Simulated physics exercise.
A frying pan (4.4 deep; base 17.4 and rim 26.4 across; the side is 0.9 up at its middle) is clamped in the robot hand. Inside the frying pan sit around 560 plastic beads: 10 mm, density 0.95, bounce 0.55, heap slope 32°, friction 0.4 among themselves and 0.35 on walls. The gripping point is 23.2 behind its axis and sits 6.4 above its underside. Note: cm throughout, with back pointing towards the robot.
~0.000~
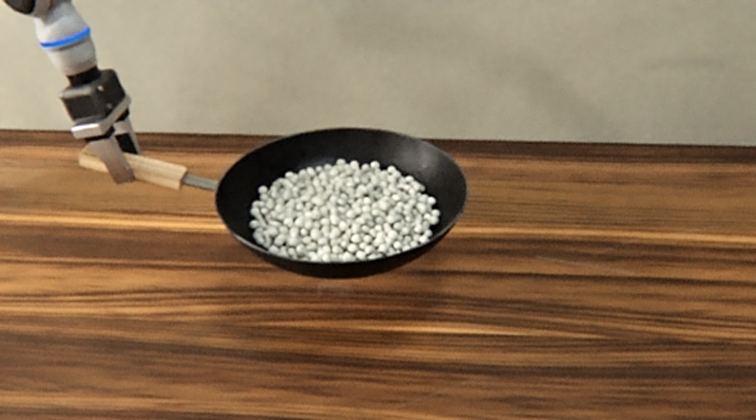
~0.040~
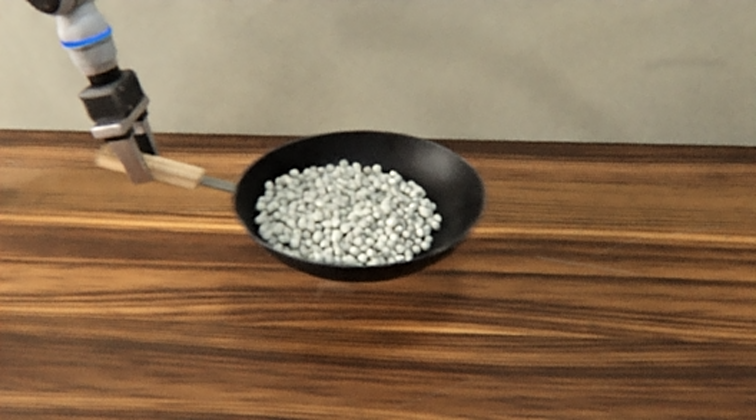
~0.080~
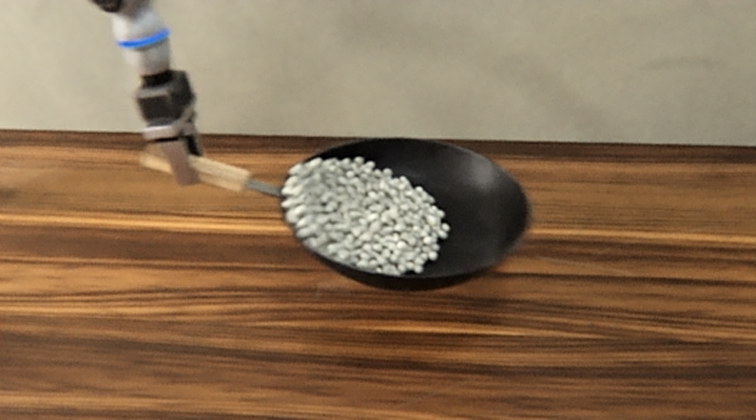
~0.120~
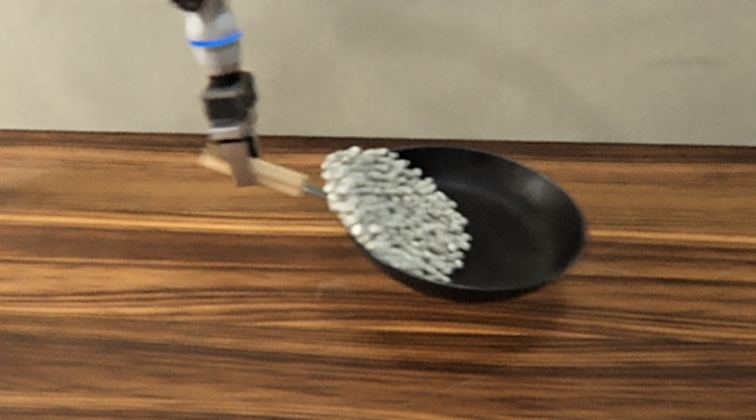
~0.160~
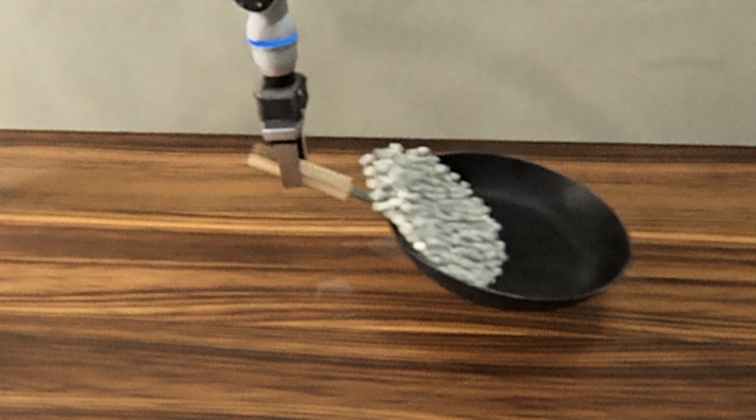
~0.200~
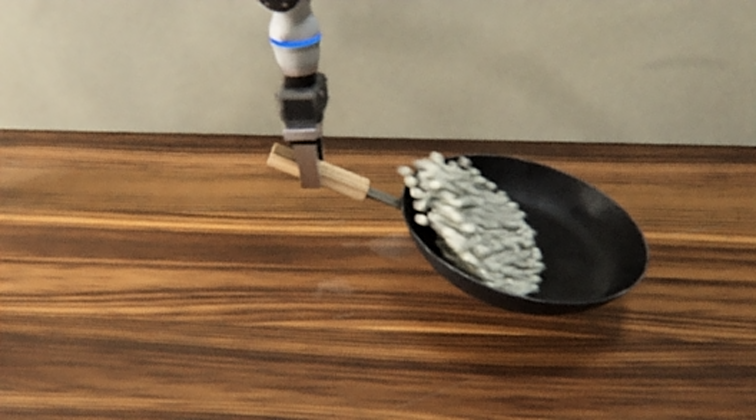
In this clip, a robot arm holding a black frying pan of whitish beads by its wooden handle moves it rightward above a wooden surface, while the beads shift and pile toward the handle side and the pan tilts slightly.
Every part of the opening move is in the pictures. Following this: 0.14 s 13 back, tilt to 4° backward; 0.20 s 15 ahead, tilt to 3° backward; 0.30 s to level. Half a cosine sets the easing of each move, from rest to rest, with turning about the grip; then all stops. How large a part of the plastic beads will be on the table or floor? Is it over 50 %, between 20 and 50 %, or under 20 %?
It is over 50 %.
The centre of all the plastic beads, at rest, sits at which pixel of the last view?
(348, 291).
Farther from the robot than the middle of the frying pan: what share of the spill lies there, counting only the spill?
Close to 0 % of the spill.
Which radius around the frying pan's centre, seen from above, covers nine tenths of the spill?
About 70 cm from the centre.
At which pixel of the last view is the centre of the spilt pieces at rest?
I'd place it close to (262, 292).
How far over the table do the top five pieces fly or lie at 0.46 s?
Height: Approx. 51 cm.
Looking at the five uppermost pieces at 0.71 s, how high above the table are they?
They're roughly 47 centimetres up.
After 0.46 s, tilted 3° backward, highest piece 53 above the table; 237 in the frying pan, 322 in flight or on a rim.
After 0.71 s, tilted 1° backward, highest piece 50 above the table; 202 on the table or floor, 196 in the frying pan, 161 in flight or on a rim.
After 1.04 s, level, highest piece 17 above the table; 315 on the table or floor, 215 in the frying pan, 29 in flight or on a rim.
After 2.09 s, level, highest piece 12 above the table; 344 on the table or floor, 215 in the frying pan.
In the end, 344 on the table or floor, 215 in the frying pan. That is 62 % on the table or floor.
